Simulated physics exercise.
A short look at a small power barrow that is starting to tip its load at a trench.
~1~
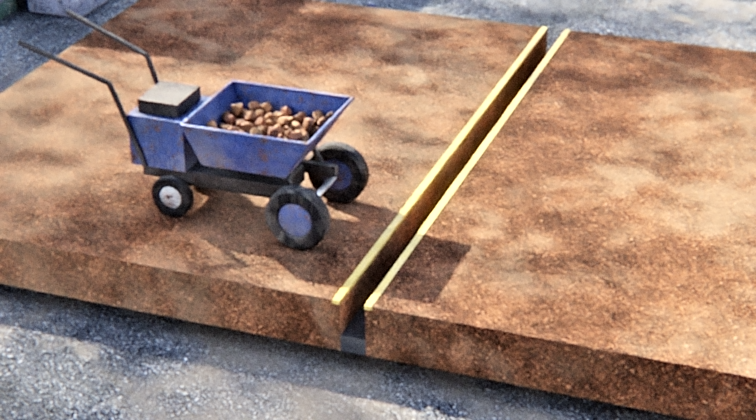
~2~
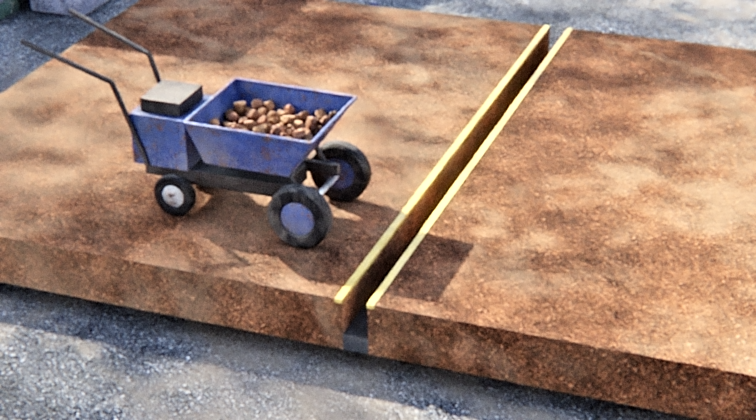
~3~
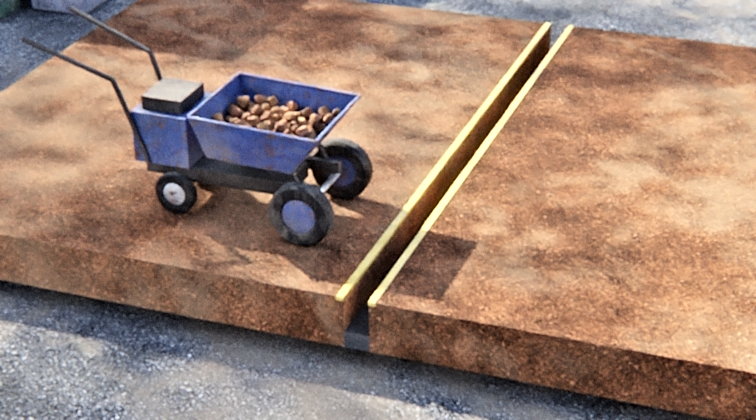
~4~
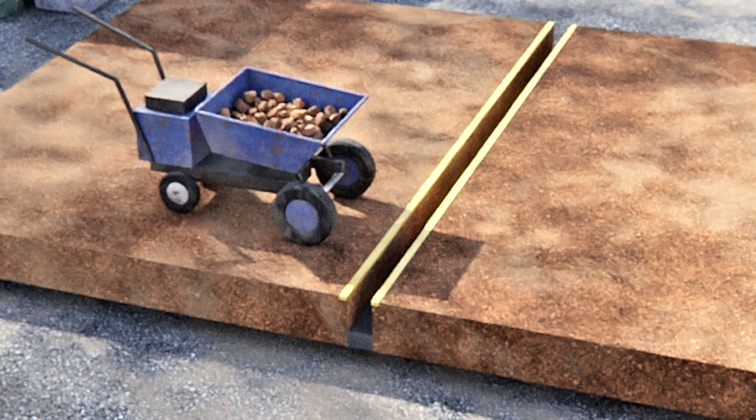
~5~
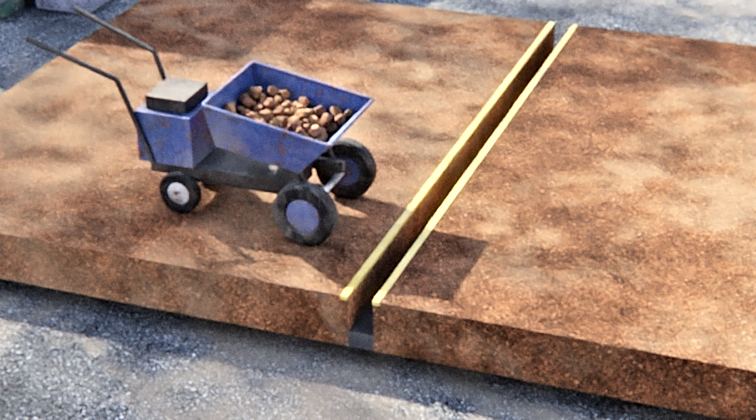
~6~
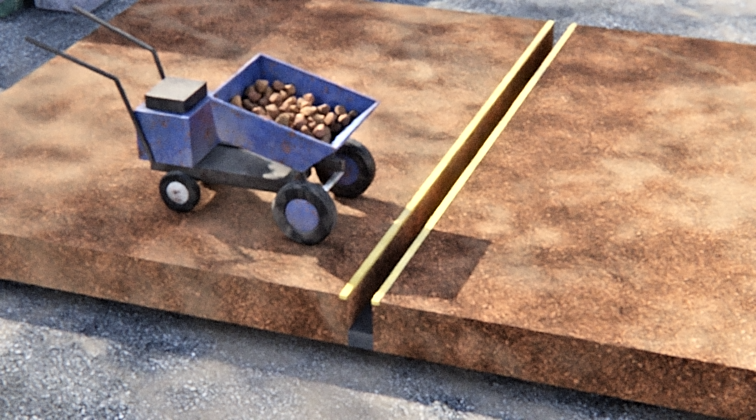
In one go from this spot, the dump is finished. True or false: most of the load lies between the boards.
False.
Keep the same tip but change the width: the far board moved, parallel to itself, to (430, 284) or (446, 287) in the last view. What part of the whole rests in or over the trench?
The first try lands around 100 %, the second around 100 %.
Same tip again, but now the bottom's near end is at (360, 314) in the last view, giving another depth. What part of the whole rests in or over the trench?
Estimate: Approx. 30 in a hundred.
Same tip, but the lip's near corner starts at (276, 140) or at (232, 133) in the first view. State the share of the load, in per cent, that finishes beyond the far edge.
The first stop gives 20 per cent; the second gives 0 per cent.
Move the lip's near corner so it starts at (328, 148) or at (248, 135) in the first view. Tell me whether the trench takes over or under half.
For the first try, shy of half; for the second, shy of half.
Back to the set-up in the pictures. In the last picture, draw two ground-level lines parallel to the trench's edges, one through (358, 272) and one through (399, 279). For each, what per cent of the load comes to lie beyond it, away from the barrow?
About 100 % and 60 %.
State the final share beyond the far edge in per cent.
It comes to close to 65 %.
Just after the last frame, skip tipped steeply; every one in the skip.
A moment on, skip tipped right over; roughly two thirds in the skip; about a tenth in or heaped over the trench; roughly a quarter beyond it; just a few falling.
Further on, skip tipped right over; just a few in the skip; roughly a quarter in or heaped over the trench; roughly two thirds beyond it.
When it is over, skip tipped right over; roughly a third in or heaped over the trench; roughly two thirds beyond it.
